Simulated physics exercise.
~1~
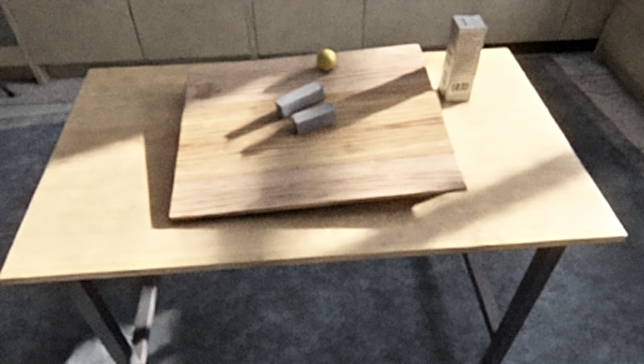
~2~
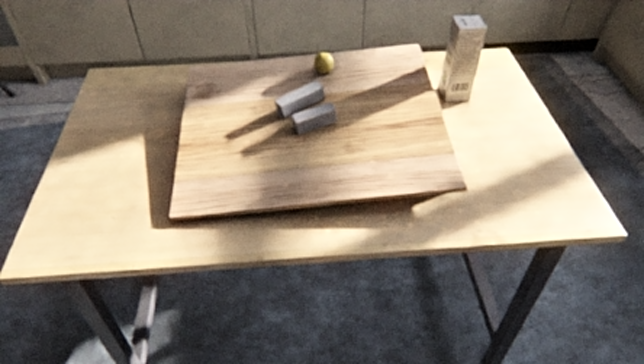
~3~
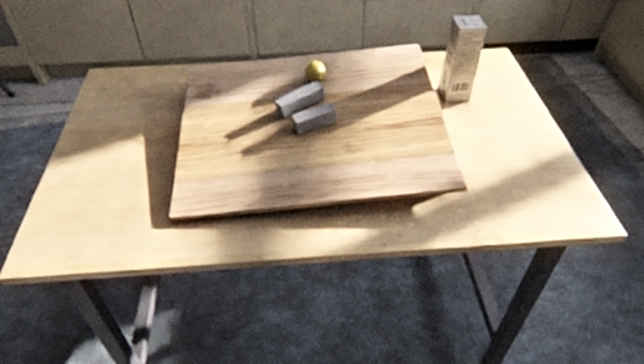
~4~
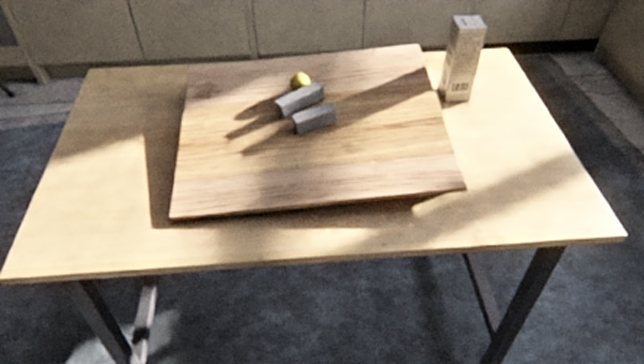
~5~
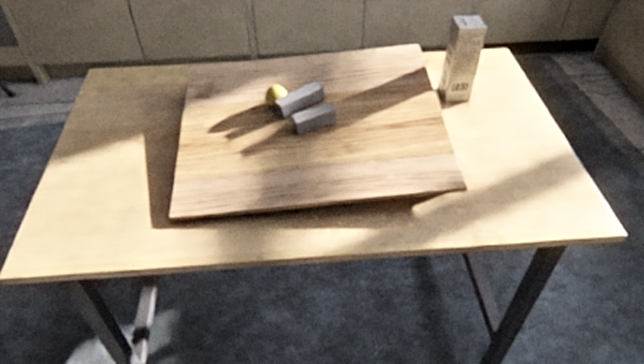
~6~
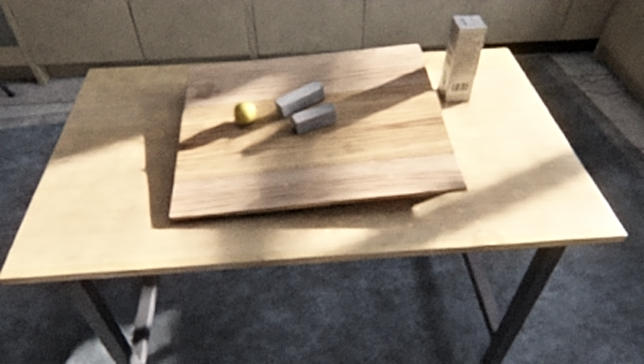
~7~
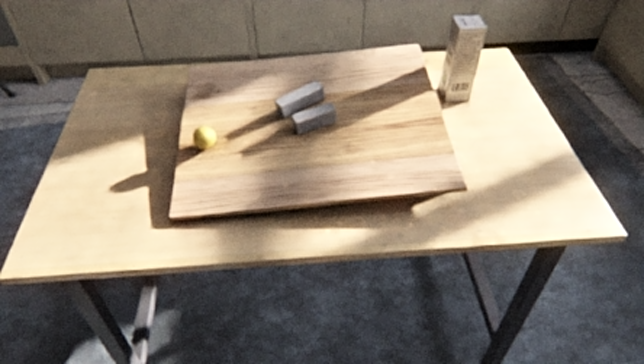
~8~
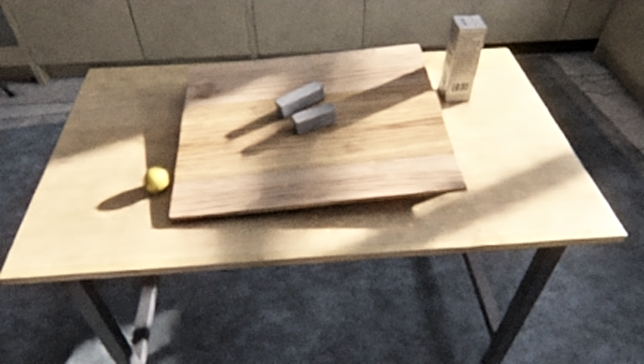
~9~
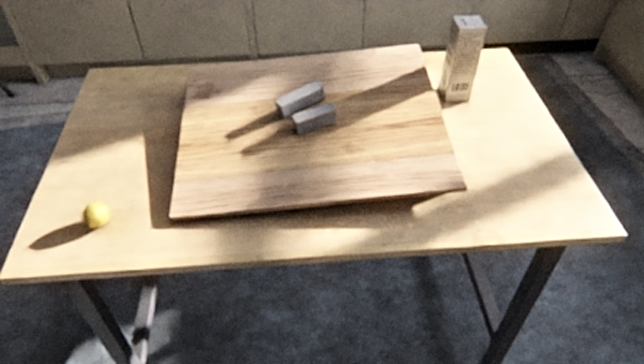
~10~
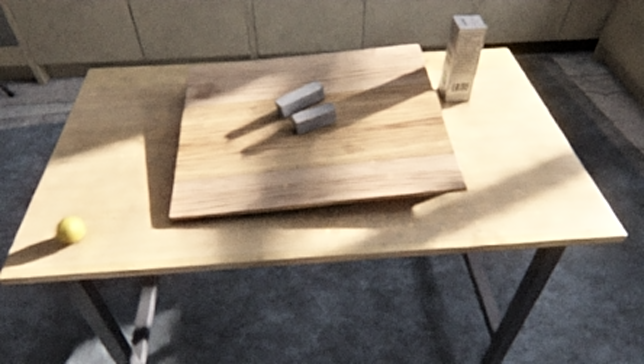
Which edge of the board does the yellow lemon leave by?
The yellow lemon leaves the board by its left edge and ends up on the table near its left side.
